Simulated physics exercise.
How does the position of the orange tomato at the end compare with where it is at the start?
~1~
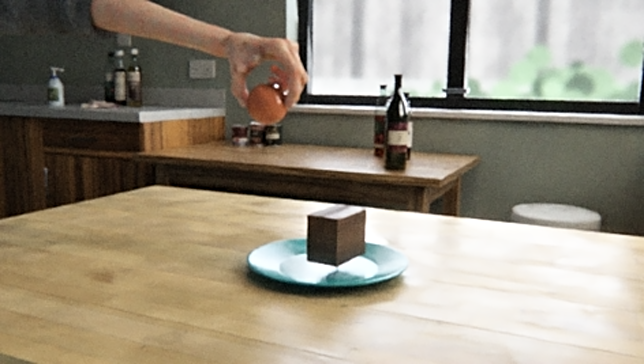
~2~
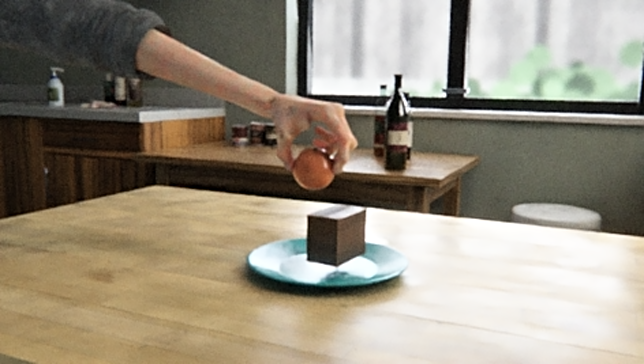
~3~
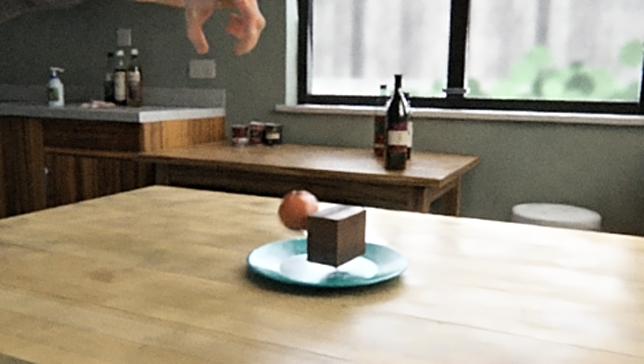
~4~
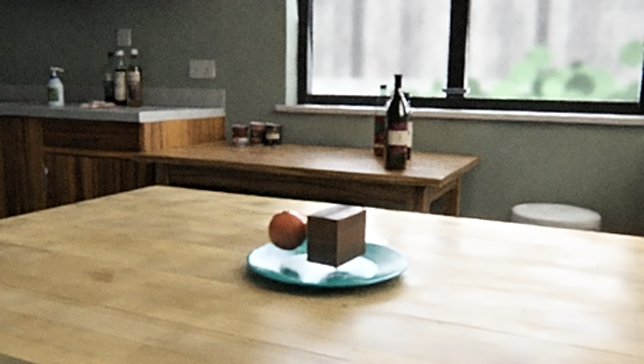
At the start the tomato is held in the air by a hand, up and to the left of the block. At the end it is much lower and slightly further right, beside the left side of the brown block at the plate, with no hand holding it.
At first, a hand reaches in from the upper left, holding an orange tomato in the air above a wooden table, where a brown block sits on a turquoise plate. The hand moves right and lowers the tomato to just above the block. It then lets go and draws back toward the top of the view, while the tomato drops down by the block's upper left side. The tomato shifts a little further left and down, and the hand leaves the view. In the end, the tomato is beside the block at the left of the plate, and the block and plate have stayed in place.
